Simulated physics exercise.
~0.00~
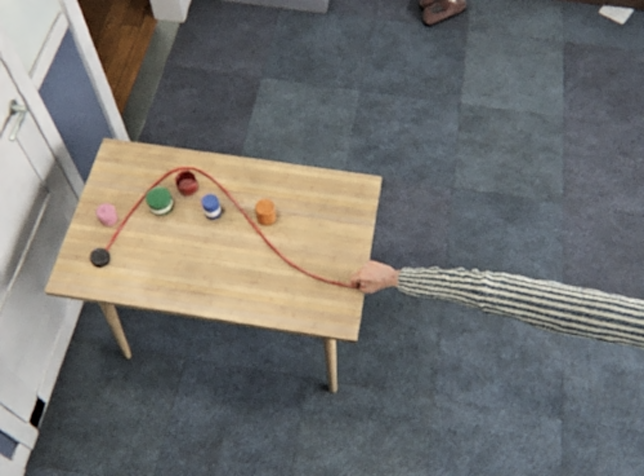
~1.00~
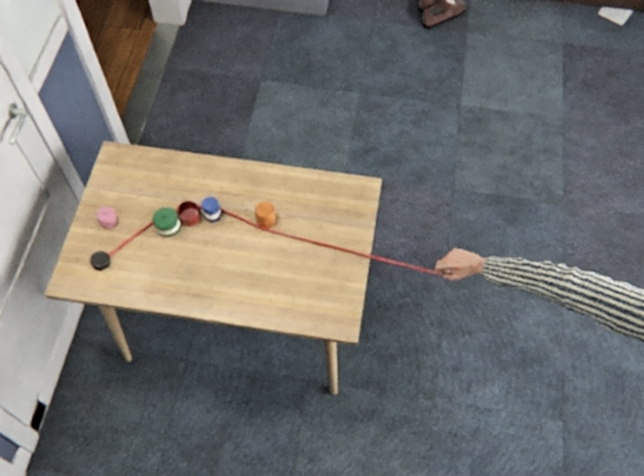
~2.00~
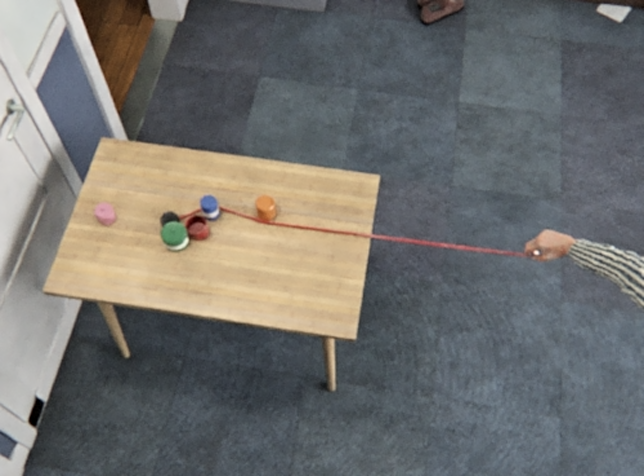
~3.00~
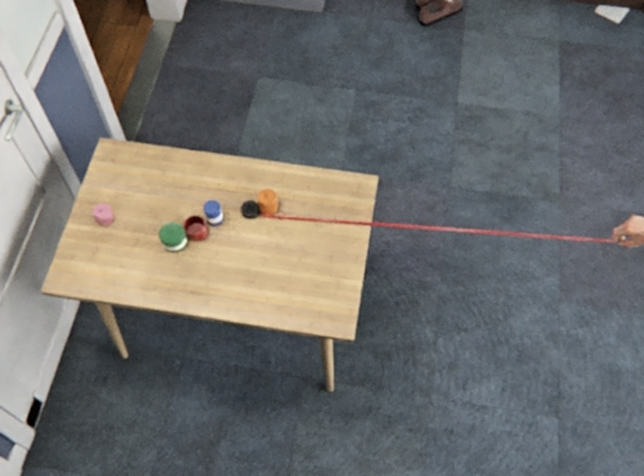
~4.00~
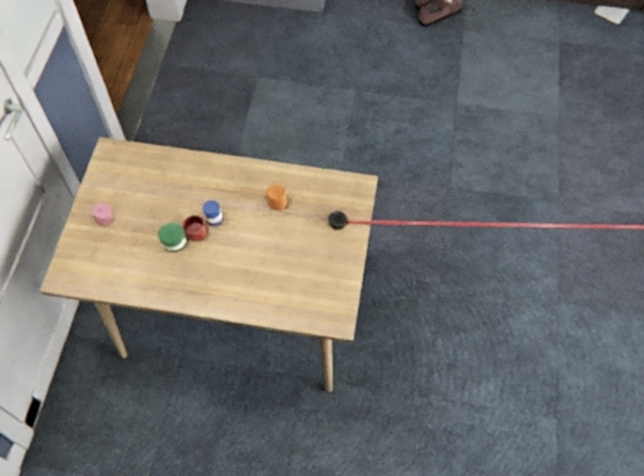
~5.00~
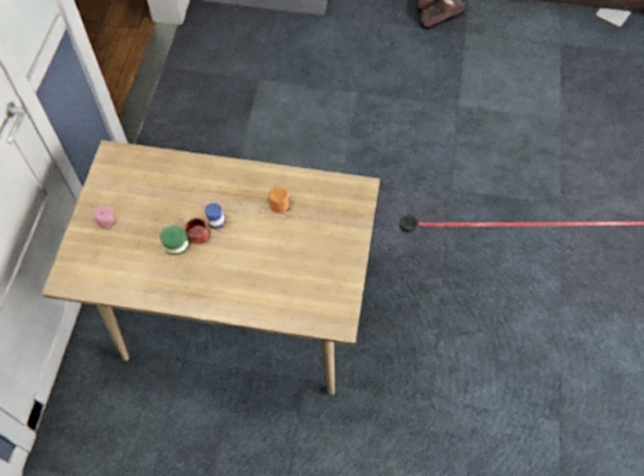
A hand pulling a red cord rightward, shifting small containers on a wooden table and dragging a black round piece off the edge.
